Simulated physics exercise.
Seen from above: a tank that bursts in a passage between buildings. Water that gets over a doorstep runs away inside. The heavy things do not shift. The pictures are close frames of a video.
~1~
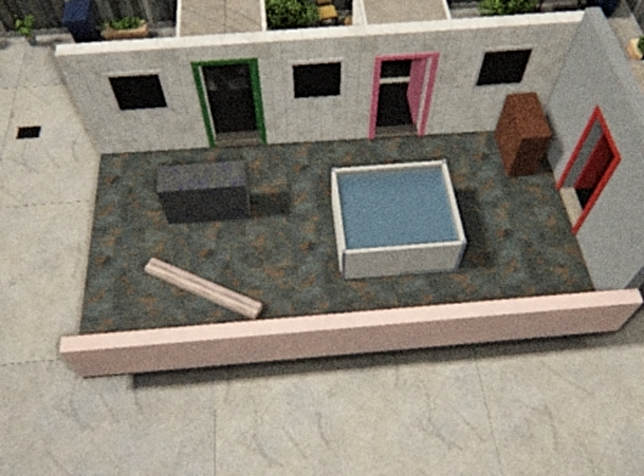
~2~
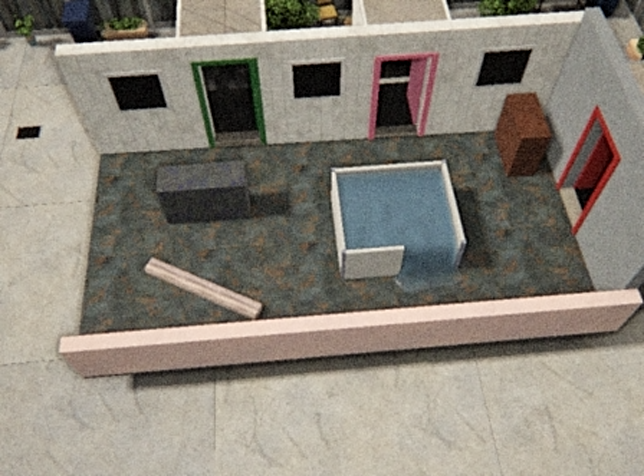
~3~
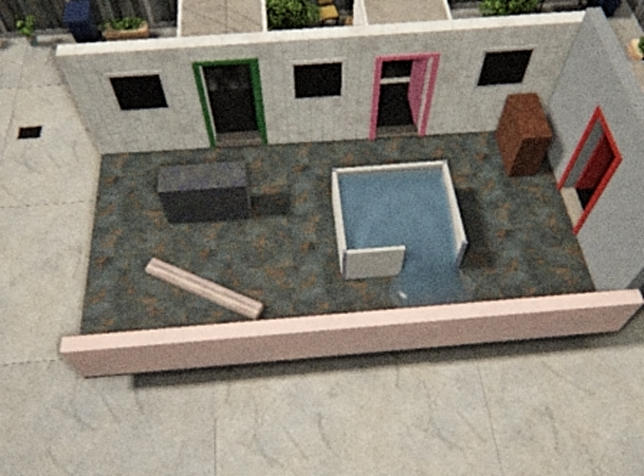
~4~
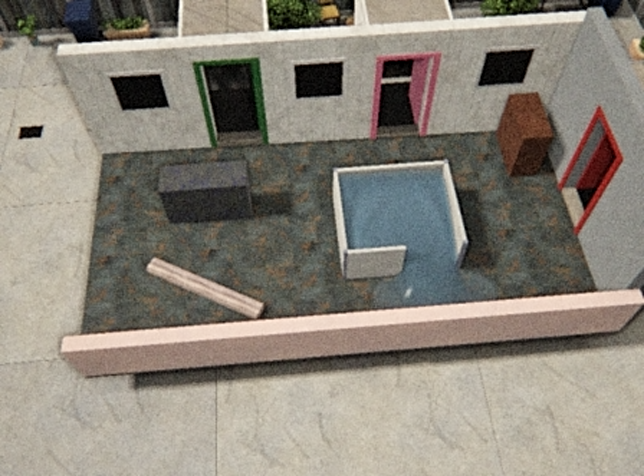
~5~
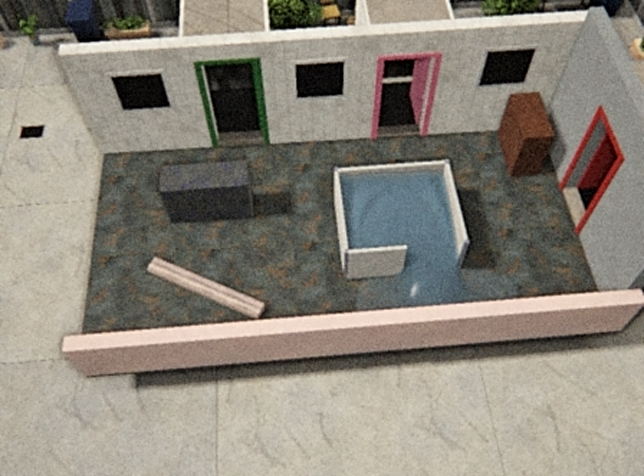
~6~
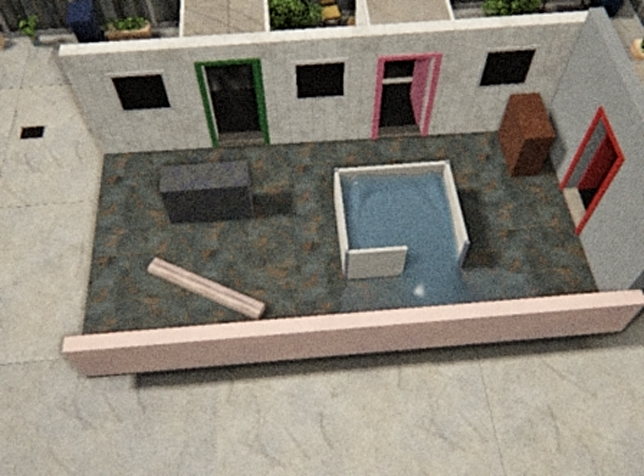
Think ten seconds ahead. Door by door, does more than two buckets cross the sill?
In the end: The green door admits no more than that; the red door lets in a lot; the pink door lets in a lot.
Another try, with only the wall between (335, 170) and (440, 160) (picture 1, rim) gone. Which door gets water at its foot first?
I say the door marked pink.
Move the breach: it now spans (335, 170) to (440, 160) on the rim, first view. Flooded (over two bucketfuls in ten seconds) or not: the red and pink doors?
Then: Red door takes less; pink door is over.
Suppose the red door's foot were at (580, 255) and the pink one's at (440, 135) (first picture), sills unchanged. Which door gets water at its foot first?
The red-painted one.
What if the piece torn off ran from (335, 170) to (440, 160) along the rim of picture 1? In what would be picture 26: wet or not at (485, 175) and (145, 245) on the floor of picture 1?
One after the other: Awash, clear.
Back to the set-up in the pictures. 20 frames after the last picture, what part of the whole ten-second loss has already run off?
Some 10 per cent.
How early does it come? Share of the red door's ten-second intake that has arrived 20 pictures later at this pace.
Some 10 per cent.
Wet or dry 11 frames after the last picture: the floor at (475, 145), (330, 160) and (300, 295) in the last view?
As listed: Dry, dry, covered.
A moment on, water covers 20 % of the floor; the green door not reached, the red door not reached, the pink door not reached.
Next, water covers 40 % of the floor; the green door not reached, the red door wet at the sill, nothing in, the pink door not reached.
Then, water covers 65 % of the floor; the green door not reached, the red door under two buckets in, the pink door not reached.
Later, water covers 85 % of the floor; the green door wet at the sill, nothing in, the red door over two buckets in, the pink door under two buckets in.
In the end, water covers 95 % of the floor; the green door wet at the sill, nothing in, the red door far over two buckets in, the pink door over two buckets in.
